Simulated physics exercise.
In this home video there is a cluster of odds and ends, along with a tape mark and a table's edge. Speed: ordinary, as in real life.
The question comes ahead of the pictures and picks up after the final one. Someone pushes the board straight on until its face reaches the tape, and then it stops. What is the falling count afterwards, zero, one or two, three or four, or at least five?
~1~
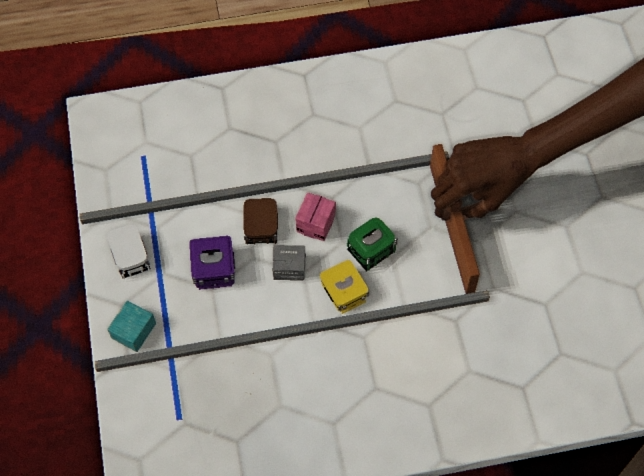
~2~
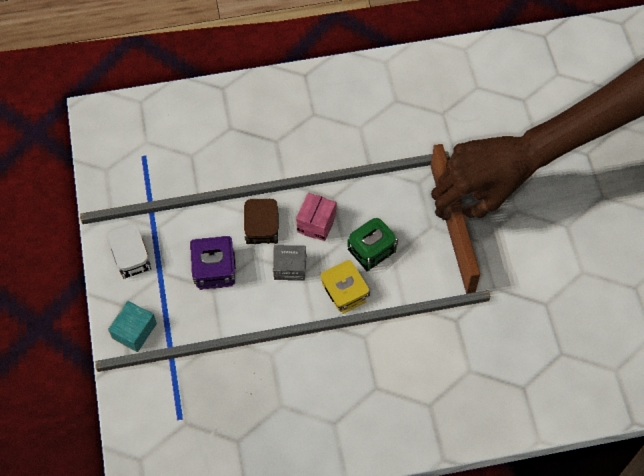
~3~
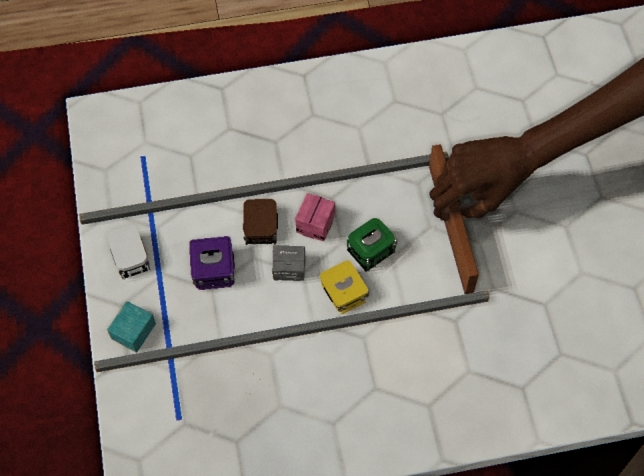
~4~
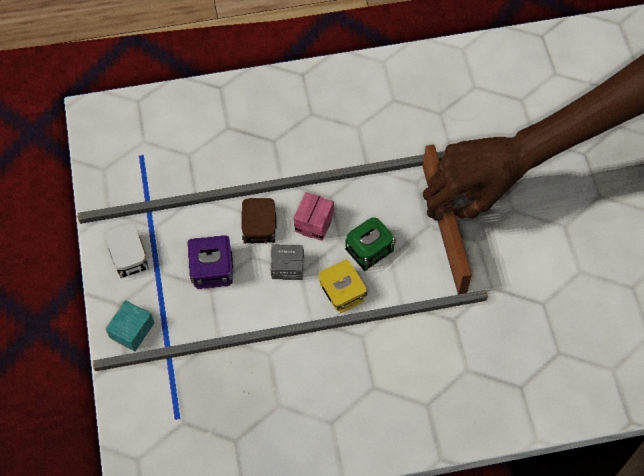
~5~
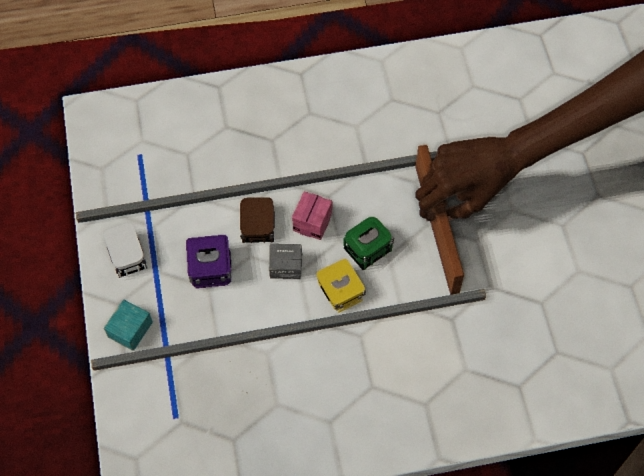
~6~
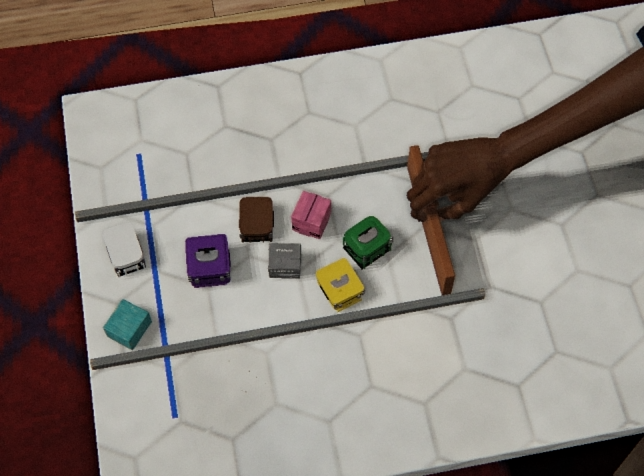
Afterwards the falling count is one or two.
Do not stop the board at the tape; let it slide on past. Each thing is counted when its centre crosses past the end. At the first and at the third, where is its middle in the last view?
At the first moment about (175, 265), at the next about (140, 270).
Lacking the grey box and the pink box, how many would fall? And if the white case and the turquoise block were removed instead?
In order, the numbers are 0 and 1.
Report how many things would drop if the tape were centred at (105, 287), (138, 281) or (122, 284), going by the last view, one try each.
It would be 5, 2 and 5.
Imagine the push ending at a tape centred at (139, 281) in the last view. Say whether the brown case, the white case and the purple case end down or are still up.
In that case the brown case hangs on, the white case slides off and the purple case slides off.
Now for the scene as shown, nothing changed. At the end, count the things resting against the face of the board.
At rest, 3 are in contact.
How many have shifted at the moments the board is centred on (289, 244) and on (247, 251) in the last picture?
6 by the first point, 7 by the second.
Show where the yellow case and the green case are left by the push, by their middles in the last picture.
Roughly (143, 314), and the other roughly (135, 275).
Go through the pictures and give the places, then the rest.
Turquoise block (132, 326); white case (129, 252); purple case (213, 263); board (454, 218); tape (160, 280), in the first frame.
White case (129, 252); brown case (261, 222), in the second frame.
Purple case (212, 263); green case (371, 244), in the third frame.
Turquoise block (130, 326); board (446, 218), in the fourth frame.
White case (125, 250); grey box (286, 261), in the fifth frame.
Turquoise block (128, 325); white case (124, 250); purple case (208, 261); board (430, 219); tape (156, 278), in the sixth frame.
Soon after, none off yet; turquoise block at rest near (128, 325); white case at rest near (124, 250); purple case at rest near (208, 261).
Then, none off yet; turquoise block at rest near (128, 325); white case at rest near (124, 250); purple case moved about its own width near (176, 266).
Further on, none off yet; turquoise block at rest near (128, 325); white case moved about its own width near (85, 245); purple case moved well along near (102, 281).
At rest, the number that fall off is one or two; fallen, purple case and white case.
